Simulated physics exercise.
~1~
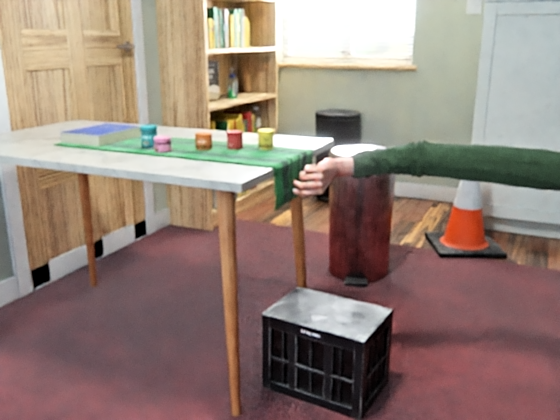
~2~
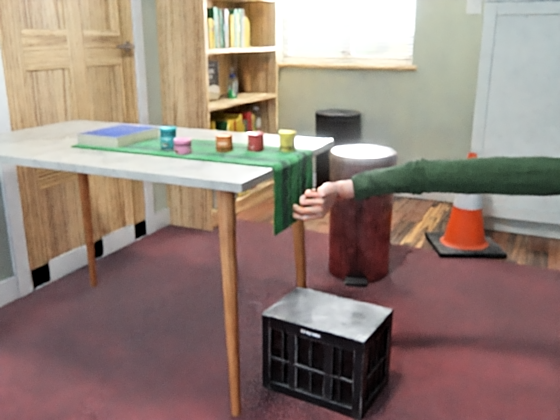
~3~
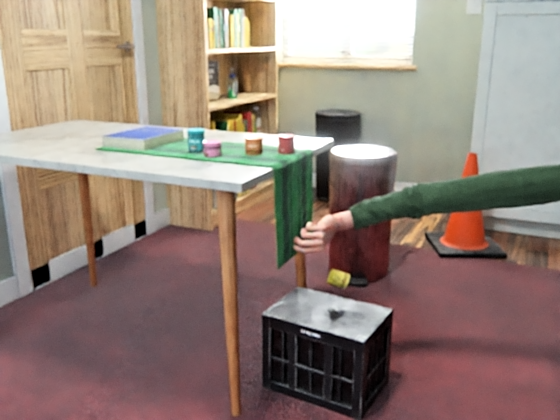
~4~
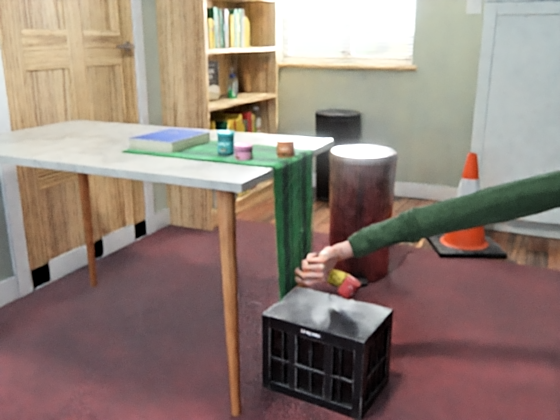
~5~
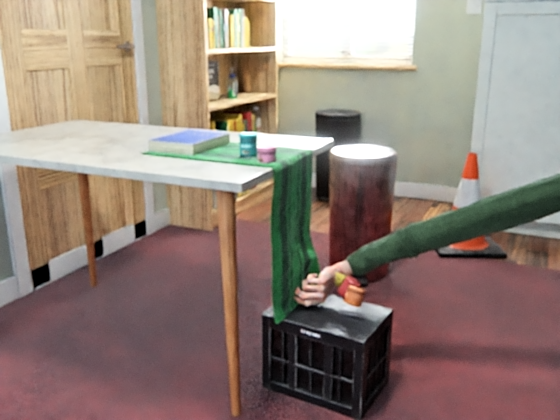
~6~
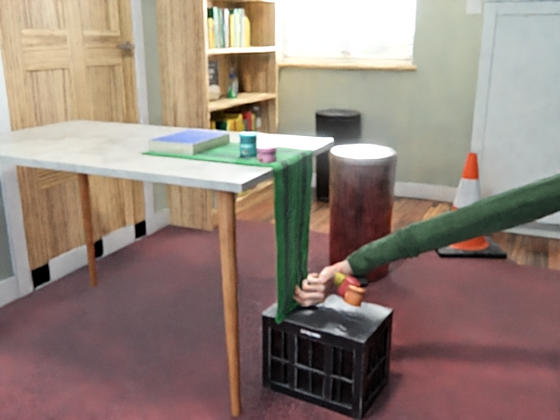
In a room with a red carpet, a hand pulls a green scarf down to a black crate, tipping three pots off the table.
